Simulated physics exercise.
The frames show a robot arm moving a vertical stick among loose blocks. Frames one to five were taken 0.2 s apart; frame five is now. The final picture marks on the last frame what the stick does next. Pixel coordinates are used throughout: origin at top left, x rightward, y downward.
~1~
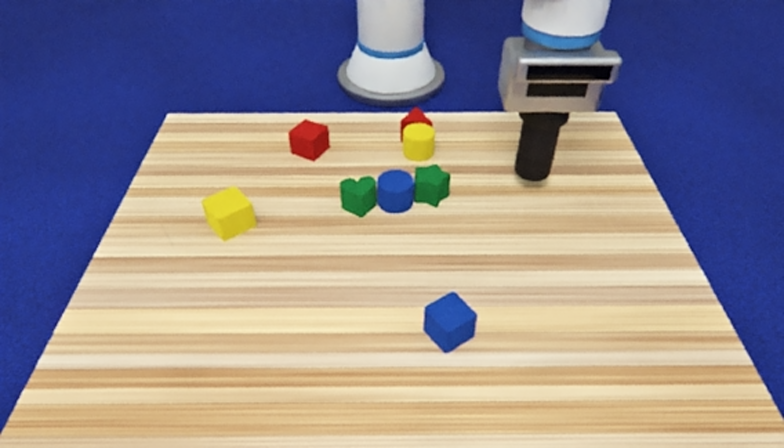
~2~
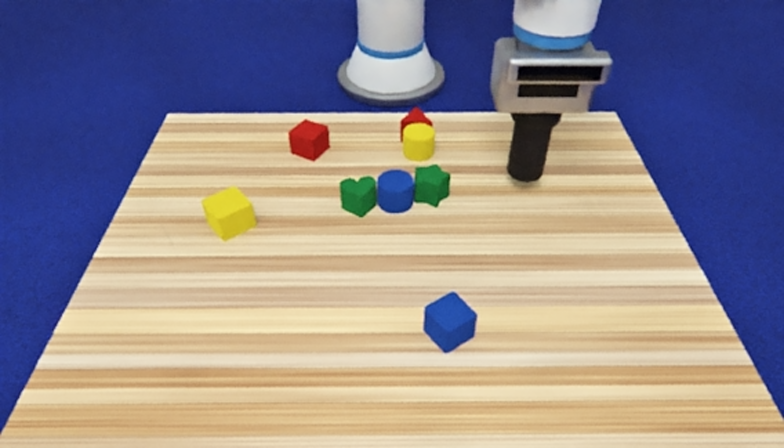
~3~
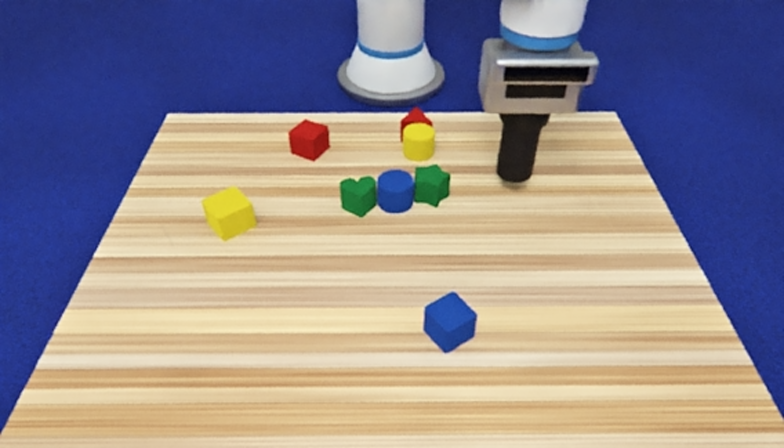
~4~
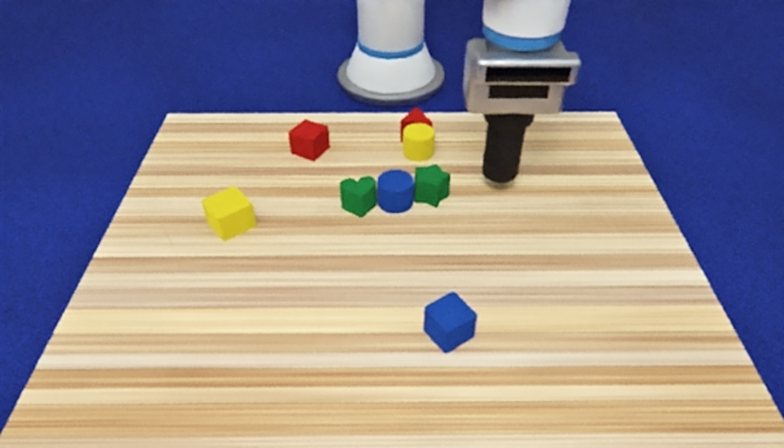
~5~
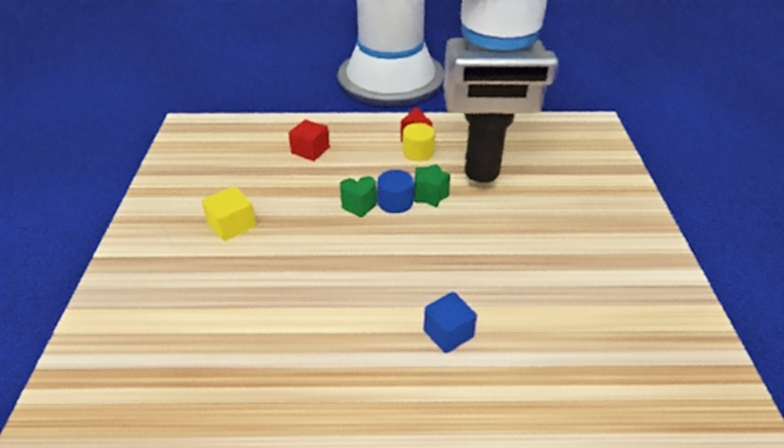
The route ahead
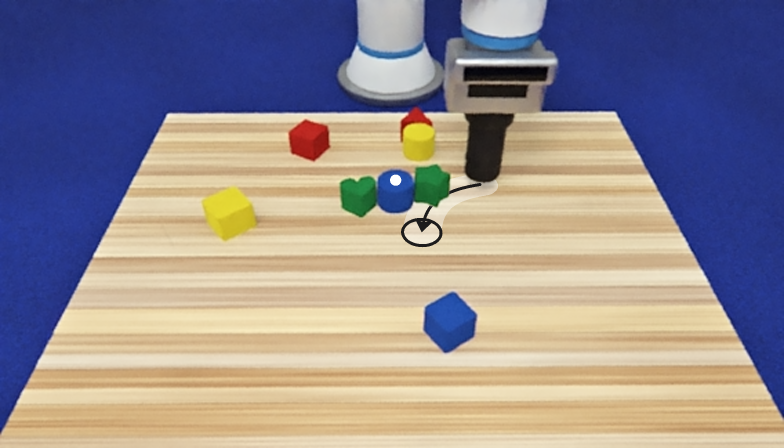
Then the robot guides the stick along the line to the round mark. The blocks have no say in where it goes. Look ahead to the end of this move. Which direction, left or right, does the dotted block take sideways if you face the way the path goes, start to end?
It moves over to the right.
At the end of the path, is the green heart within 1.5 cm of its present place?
I'd say no.
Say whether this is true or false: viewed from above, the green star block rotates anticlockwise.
The claim does not hold.
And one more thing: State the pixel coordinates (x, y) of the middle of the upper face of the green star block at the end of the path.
At pixel (387, 203).
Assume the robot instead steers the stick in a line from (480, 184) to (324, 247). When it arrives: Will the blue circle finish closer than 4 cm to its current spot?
No, I don't think so.
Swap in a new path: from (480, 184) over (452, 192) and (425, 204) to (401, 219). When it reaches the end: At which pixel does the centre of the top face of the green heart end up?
It will end up at (313, 181).
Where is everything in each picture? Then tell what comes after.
The first picture shows lower end of the stick (532, 172), tops of blocks, green heart (358, 184), blue circle (396, 180), yellow circle (419, 132), green star block (431, 174).
The second picture shows stick (525, 172), blocks as before.
The third picture shows stick (514, 173), blocks as before.
The fourth picture shows stick (500, 173), blocks as before.
The fifth picture shows stick (482, 173), green heart (358, 184), blue circle (396, 180), yellow circle (419, 132), green star block (431, 174).
The drawn path runs from (480, 184) through (450, 192) and (429, 209) to (422, 232); the dot is on the blue circle.
On the path given first. One third of the way, stick (451, 181); green heart (352, 184), turned 15° anticlockwise; blue circle (387, 181); green star block (423, 180).
Two thirds of the way, stick (430, 197); green heart (335, 183), turned 35° anticlockwise; blue circle (367, 186); green star block (399, 196), turned 15° clockwise.
At the end, stick (422, 220); green heart (332, 183), turned 30° anticlockwise; blue circle (364, 187); yellow circle not moved; green star block (387, 203), turned 40° clockwise.
